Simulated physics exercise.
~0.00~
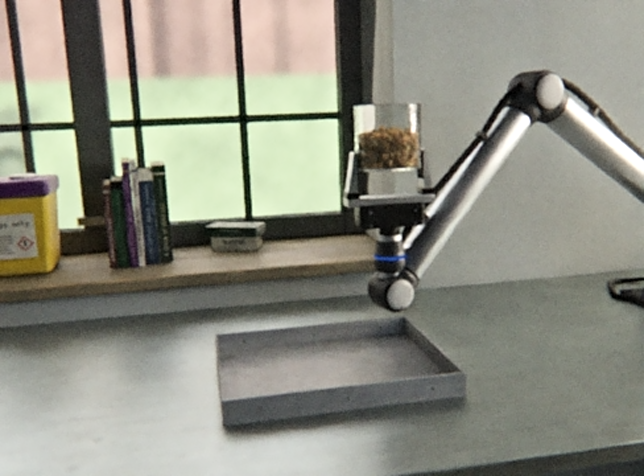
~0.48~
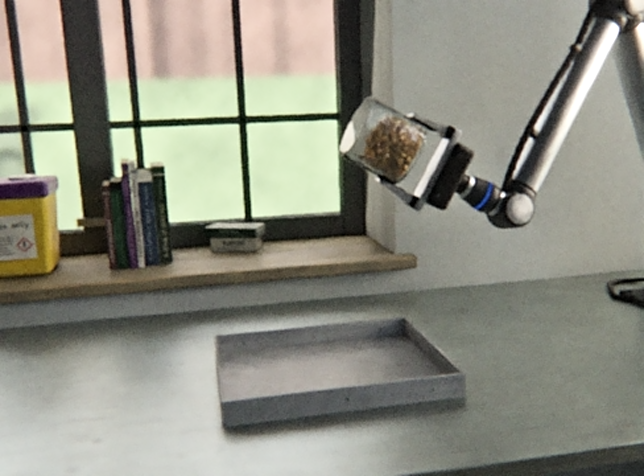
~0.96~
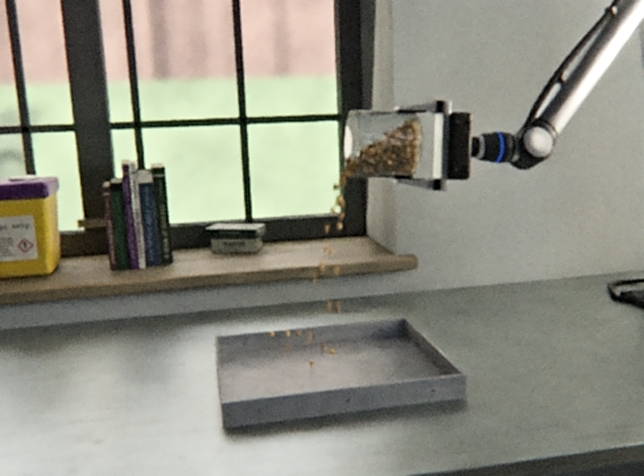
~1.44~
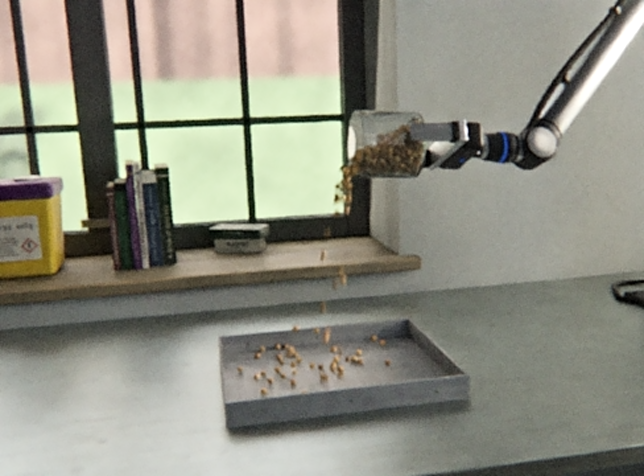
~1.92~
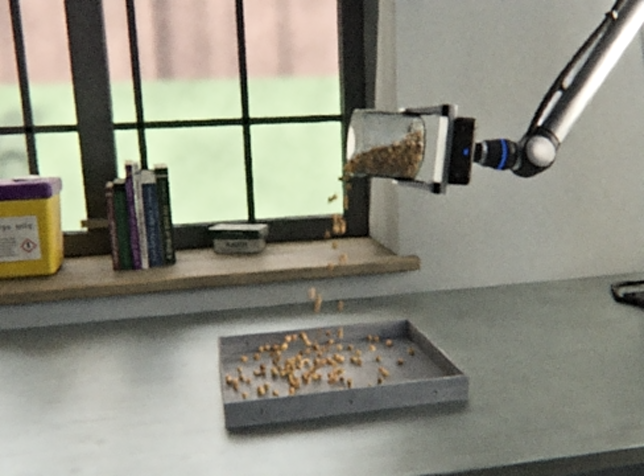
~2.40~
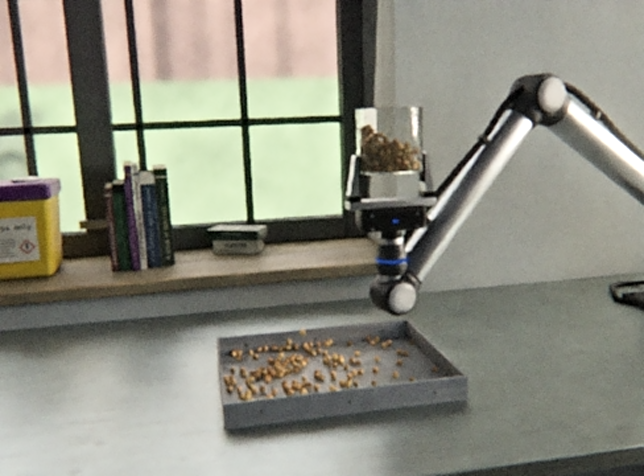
A silver robot arm at the right holds a clear beaker of dried chickpeas upright above a grey worktop, seen from the front by a slightly swaying camera. Below sits a shallow grey tray, and a wooden windowsill behind carries a yellow tub with a purple lid, a few books and a small tin. The arm tips the beaker to the left, and chickpeas begin spilling over its mouth. They keep falling and scatter across the tray as the beaker rolls. Finally the arm stands the beaker upright again, with many chickpeas still inside and the rest strewn over the tray.
